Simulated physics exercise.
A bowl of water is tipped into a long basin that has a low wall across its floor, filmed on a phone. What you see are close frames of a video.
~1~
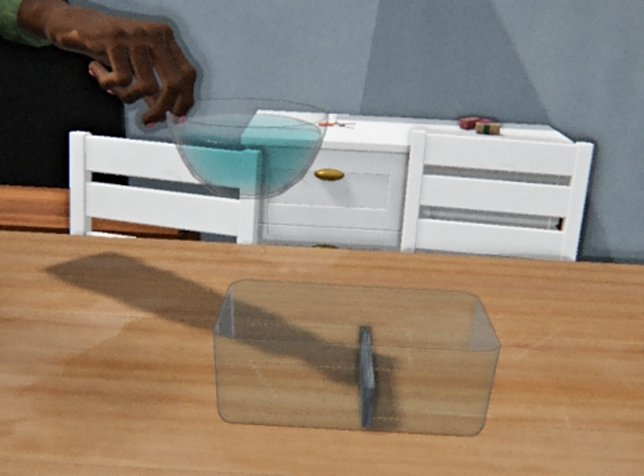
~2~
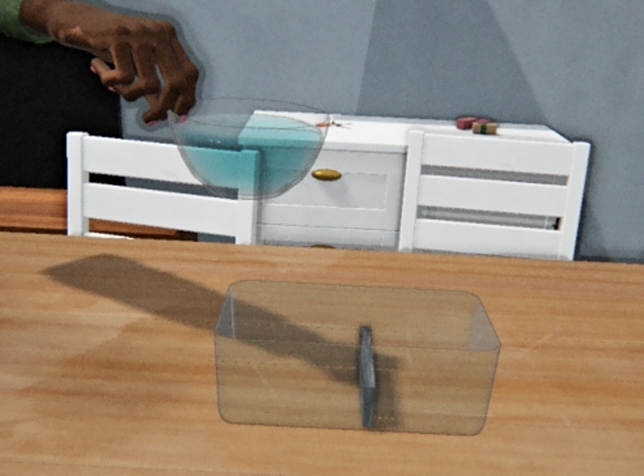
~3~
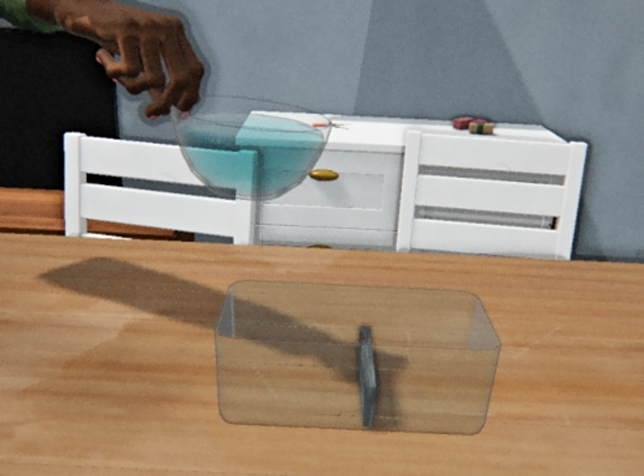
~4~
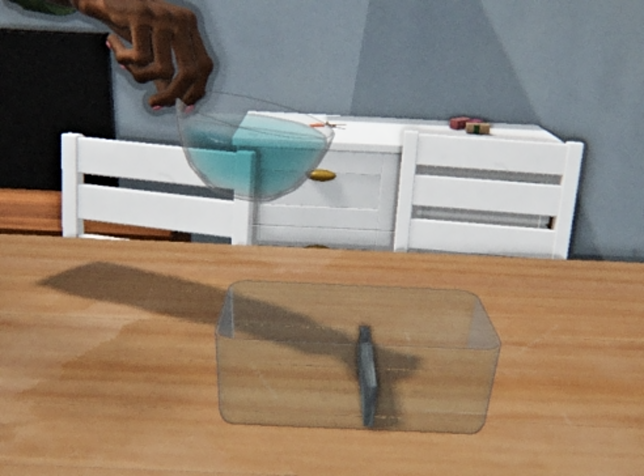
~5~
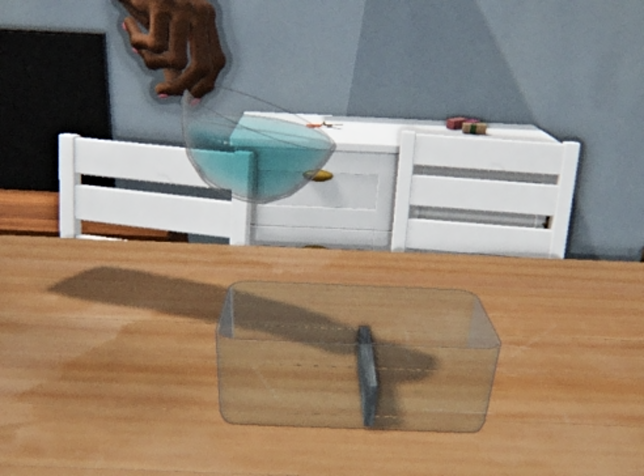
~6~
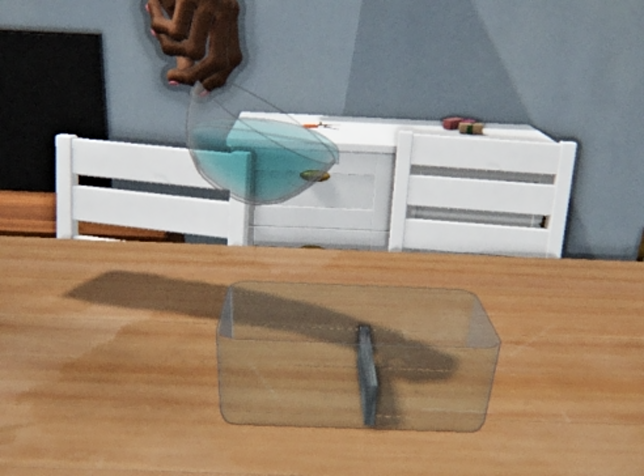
In a room with white chairs and a drawer unit behind a wooden table, a hand holds a clear bowl of blue water above a long transparent basin with a low dividing wall. The bowl stays nearly level at first, then tilts steadily down to the right as the hand rises and moves right.
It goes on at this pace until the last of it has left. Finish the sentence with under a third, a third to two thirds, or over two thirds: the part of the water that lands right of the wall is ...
It is a third to two thirds.
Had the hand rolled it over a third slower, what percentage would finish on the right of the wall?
Around 65 per cent ends up there.
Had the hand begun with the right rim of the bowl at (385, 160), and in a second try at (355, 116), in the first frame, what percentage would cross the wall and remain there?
Roughly 85 in a hundred the first time and 70 in a hundred the second.
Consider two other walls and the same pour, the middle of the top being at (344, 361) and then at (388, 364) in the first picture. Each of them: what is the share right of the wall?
Roughly 75 per cent, and 30 per cent.
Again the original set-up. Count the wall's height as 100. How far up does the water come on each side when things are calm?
I'd say close to 40 per cent on the left side and 50 on the right.
A moment on, the bowl is tipped on its side and 25 per cent is still to pour, 2 is left of the wall and 20 right of it.
Next, the bowl is tipped on its side and 2 per cent is still to pour, 30 is left of the wall and 53 right of it.
Then the bowl is tipped on its side and 0 per cent is still to pour, 46 is left of the wall and 50 right of it.
Later the bowl is tipped on its side and 0 per cent is still to pour, 47 is left of the wall and 50 right of it.
Finally, 47 per cent lies left of the wall, 50 right of it and 3 outside.
